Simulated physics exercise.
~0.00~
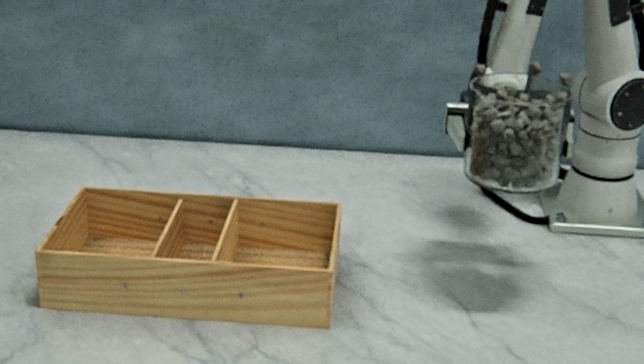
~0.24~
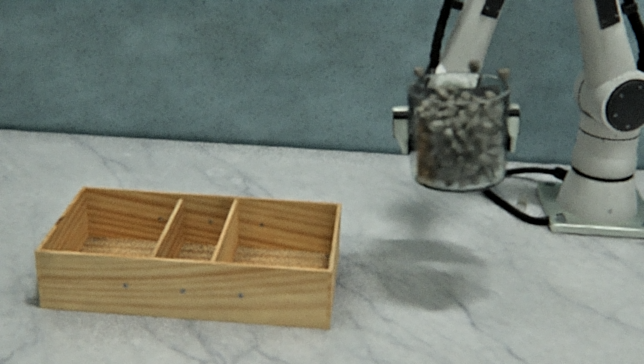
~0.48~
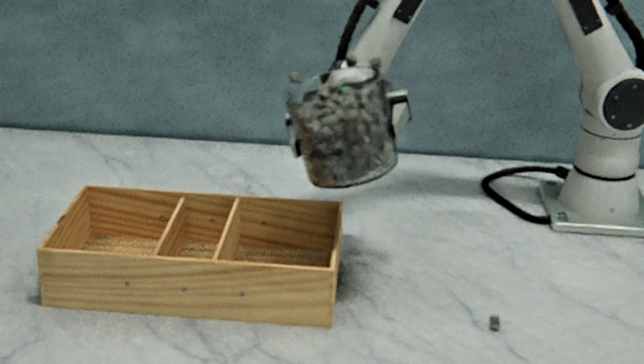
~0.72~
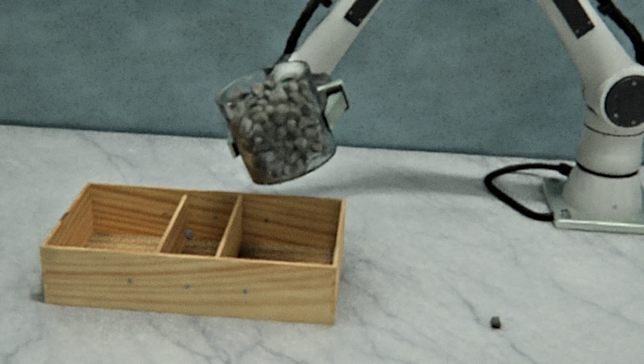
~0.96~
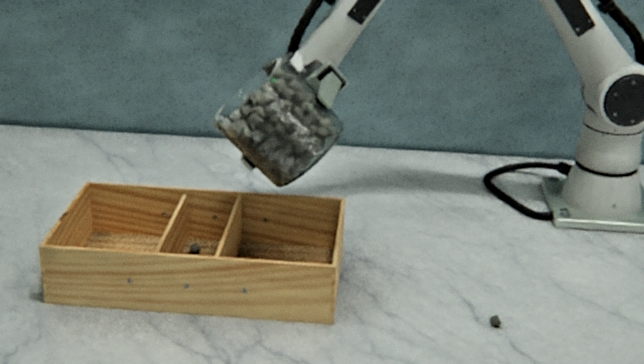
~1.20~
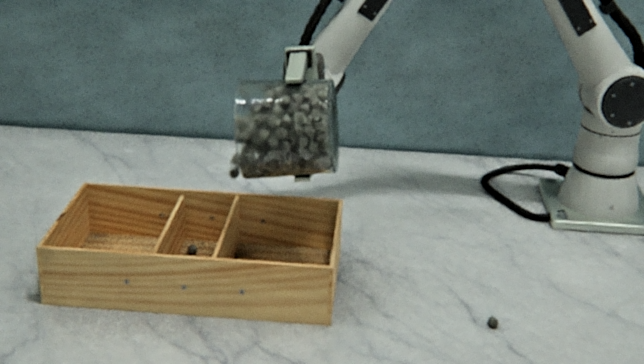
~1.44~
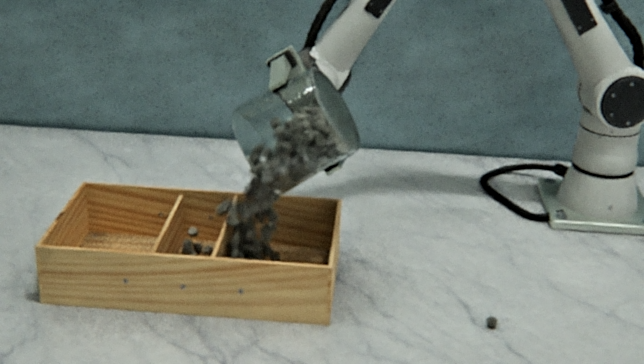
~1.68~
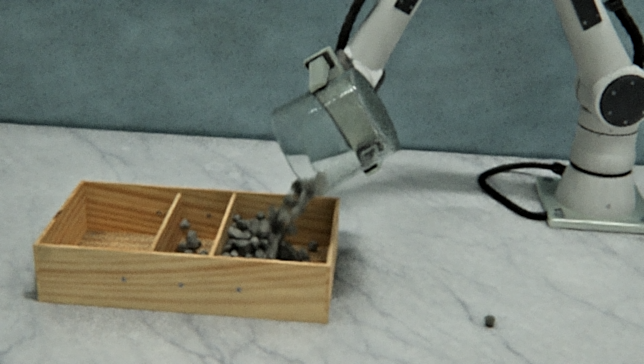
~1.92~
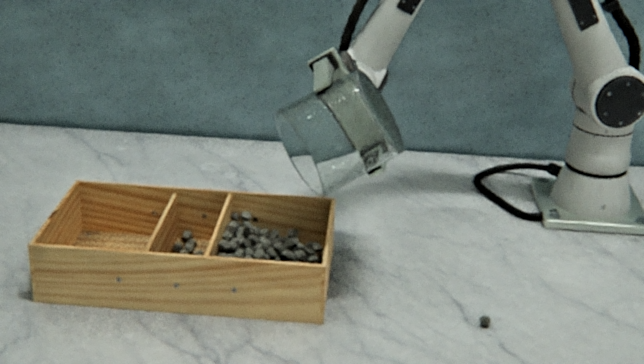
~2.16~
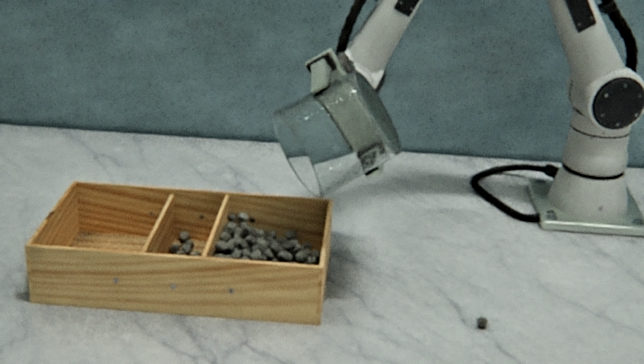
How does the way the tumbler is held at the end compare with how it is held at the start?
At the start the robot arm holds the tumbler upright, but by the end it is tipped over so that it is upside down at a slant, with its mouth pointing down to the left.
